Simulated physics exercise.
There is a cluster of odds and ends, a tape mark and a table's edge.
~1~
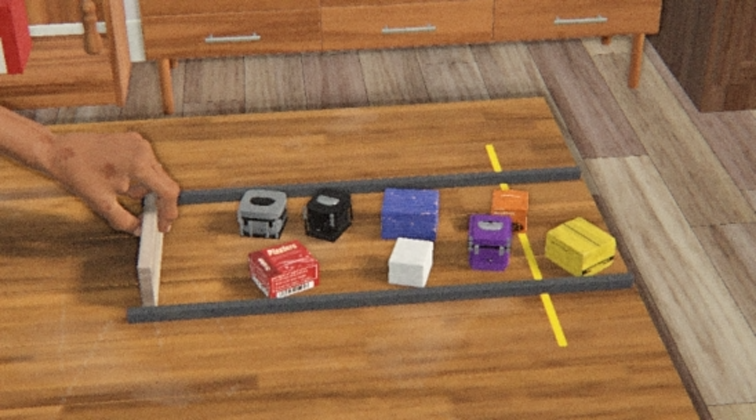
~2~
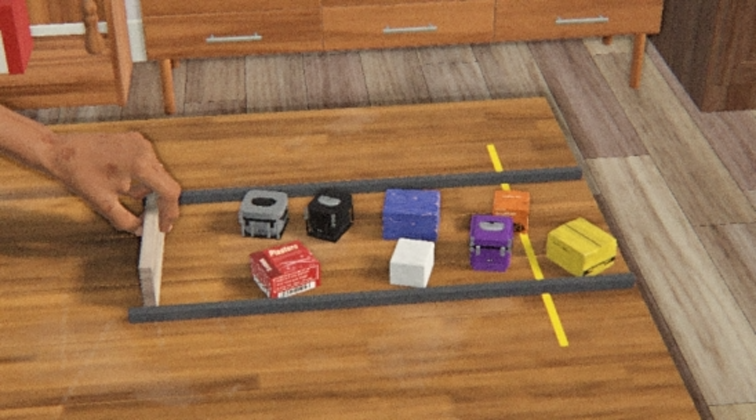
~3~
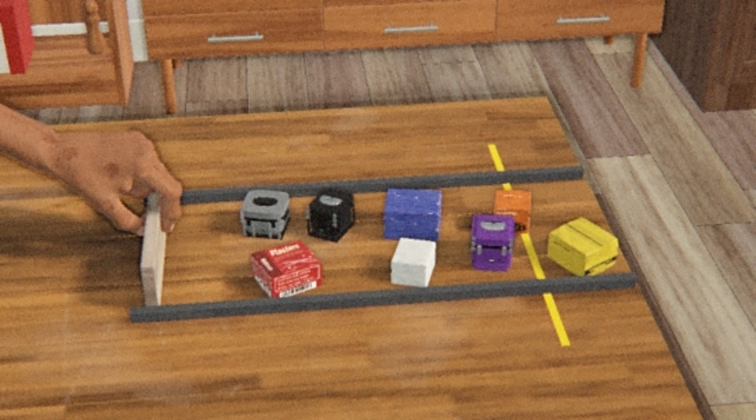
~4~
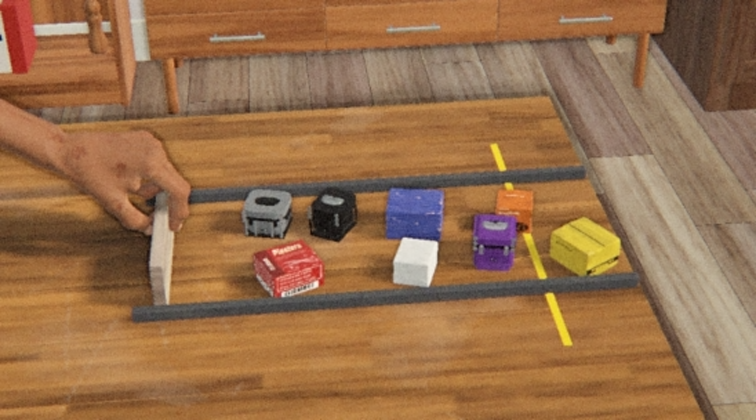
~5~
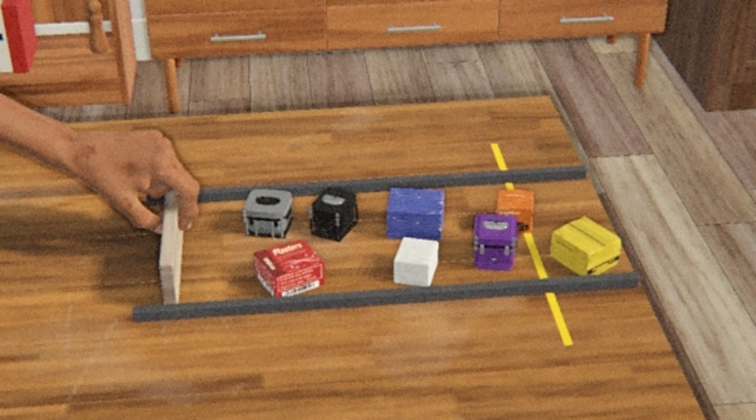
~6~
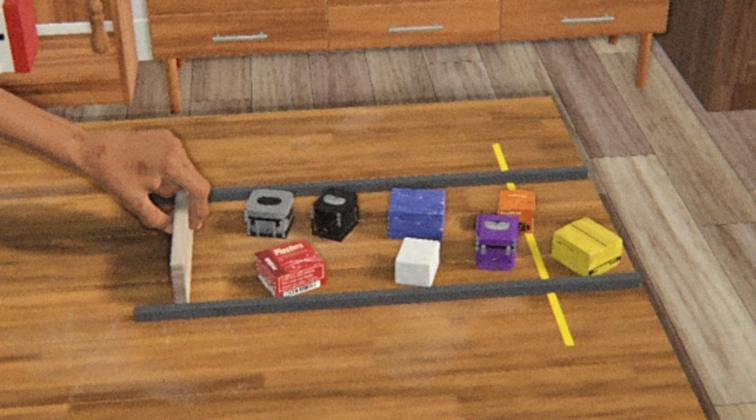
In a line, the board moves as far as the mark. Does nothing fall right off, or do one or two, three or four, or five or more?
Three or four fall off.
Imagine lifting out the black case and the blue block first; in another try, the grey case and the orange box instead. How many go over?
In order, the numbers are 2 and 2.
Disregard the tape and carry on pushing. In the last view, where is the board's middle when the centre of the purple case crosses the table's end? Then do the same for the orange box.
I'd put it close to (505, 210), and close to (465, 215) for the other one.
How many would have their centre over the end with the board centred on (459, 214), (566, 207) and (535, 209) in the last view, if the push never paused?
The numbers are 0, 6 and 4.
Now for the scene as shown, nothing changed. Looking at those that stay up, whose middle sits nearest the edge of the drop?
Answer: The white block.
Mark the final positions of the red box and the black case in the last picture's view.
You'll see the red box at (568, 257), with the black case at (581, 203).
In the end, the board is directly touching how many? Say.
The count in contact is 2.
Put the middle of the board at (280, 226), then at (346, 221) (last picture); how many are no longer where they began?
At the first spot 3, then 5.
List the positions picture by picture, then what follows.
In the first picture, yellow box (580, 248); orange box (509, 212); purple case (490, 242); board (153, 234); tape (521, 233).
In the second picture, orange box (511, 212); grey case (265, 215).
In the third picture, purple case (492, 242); white block (413, 263).
In the fourth picture, yellow box (585, 248); red box (289, 269).
In the fifth picture, orange box (515, 211); black case (334, 214).
In the sixth picture, yellow box (587, 248); orange box (516, 211); purple case (496, 242); board (184, 232); tape (528, 232).
Soon after, none off yet; yellow box at rest near (587, 248); orange box at rest near (516, 211); purple case at rest near (496, 242).
Then, none off yet; yellow box at rest near (587, 248); orange box moved about its own width near (562, 212); purple case moved about its own width near (531, 238).
By the end, the number that fall off is three or four; fallen, blue block, purple case, orange box and yellow box.
